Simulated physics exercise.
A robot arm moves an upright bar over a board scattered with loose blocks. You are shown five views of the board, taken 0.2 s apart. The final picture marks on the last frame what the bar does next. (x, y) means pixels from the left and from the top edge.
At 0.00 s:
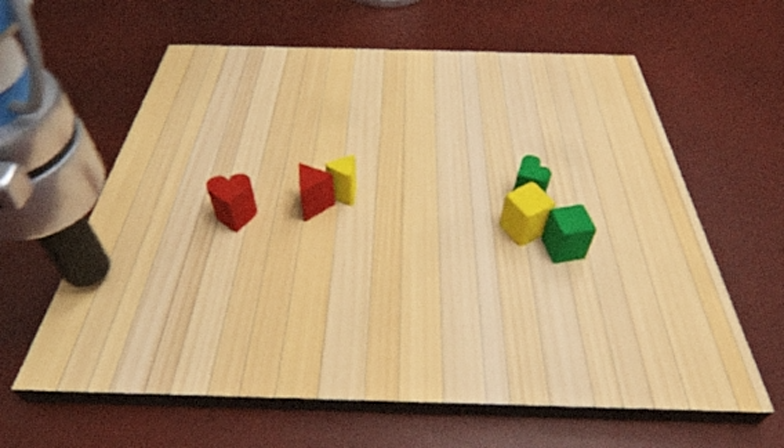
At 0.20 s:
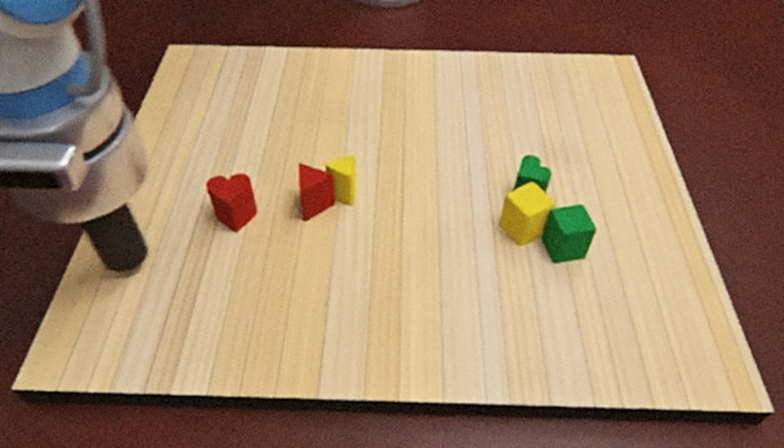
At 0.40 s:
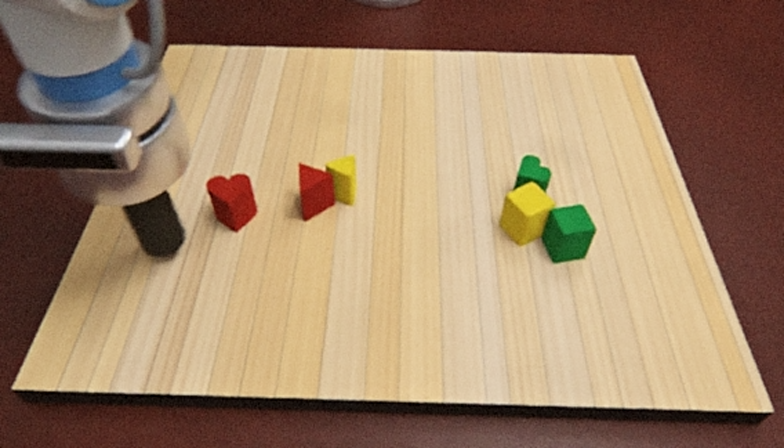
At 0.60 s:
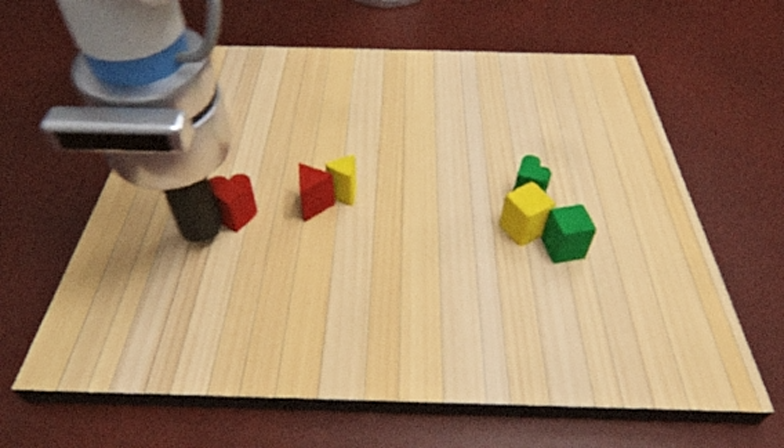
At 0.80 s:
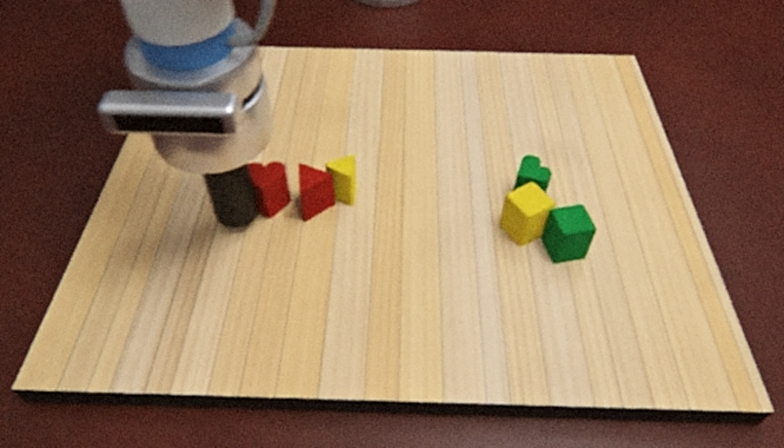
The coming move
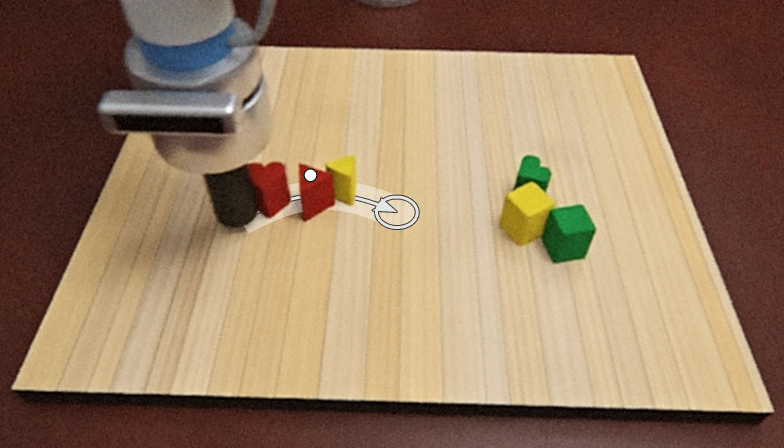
At the start, a robot arm holds a dark upright bar at the left edge of a wooden board scattered with red, yellow and green blocks. The bar moves right across the board, reaches the red heart block, and pushes it right, close to the red triangular block.
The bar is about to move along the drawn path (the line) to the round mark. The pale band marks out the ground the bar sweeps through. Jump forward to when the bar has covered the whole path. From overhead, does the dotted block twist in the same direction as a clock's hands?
Answer: Yes.
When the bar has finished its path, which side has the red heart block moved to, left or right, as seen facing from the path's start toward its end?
It's going to go left.
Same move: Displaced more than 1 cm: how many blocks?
The number will come to 3 or more.
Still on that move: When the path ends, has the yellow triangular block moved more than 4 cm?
That would be a yes.
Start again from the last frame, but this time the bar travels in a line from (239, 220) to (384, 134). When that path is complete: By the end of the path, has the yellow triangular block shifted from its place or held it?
It stays.
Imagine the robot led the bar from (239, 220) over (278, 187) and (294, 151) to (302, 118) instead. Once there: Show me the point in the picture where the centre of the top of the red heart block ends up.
Its top middle: (318, 141).
The line goes from (239, 220) via (291, 199) and (346, 196), ending at (397, 212); the dot is on the red triangular block.
What follows on the original path. One third of the way, bar (290, 191); red heart block (315, 151); red triangular block (321, 174), turned 45° clockwise; yellow triangular block (348, 164).
Two thirds of the way, bar (346, 188); red heart block (346, 140), turned 30° anticlockwise; red triangular block (372, 178), turned 40° clockwise; yellow triangular block (393, 160), turned 40° anticlockwise.
At the end, bar (397, 204); red heart block (346, 140), turned 30° anticlockwise; red triangular block (425, 196), turned 45° clockwise; yellow triangular block (411, 161), turned 125° anticlockwise.
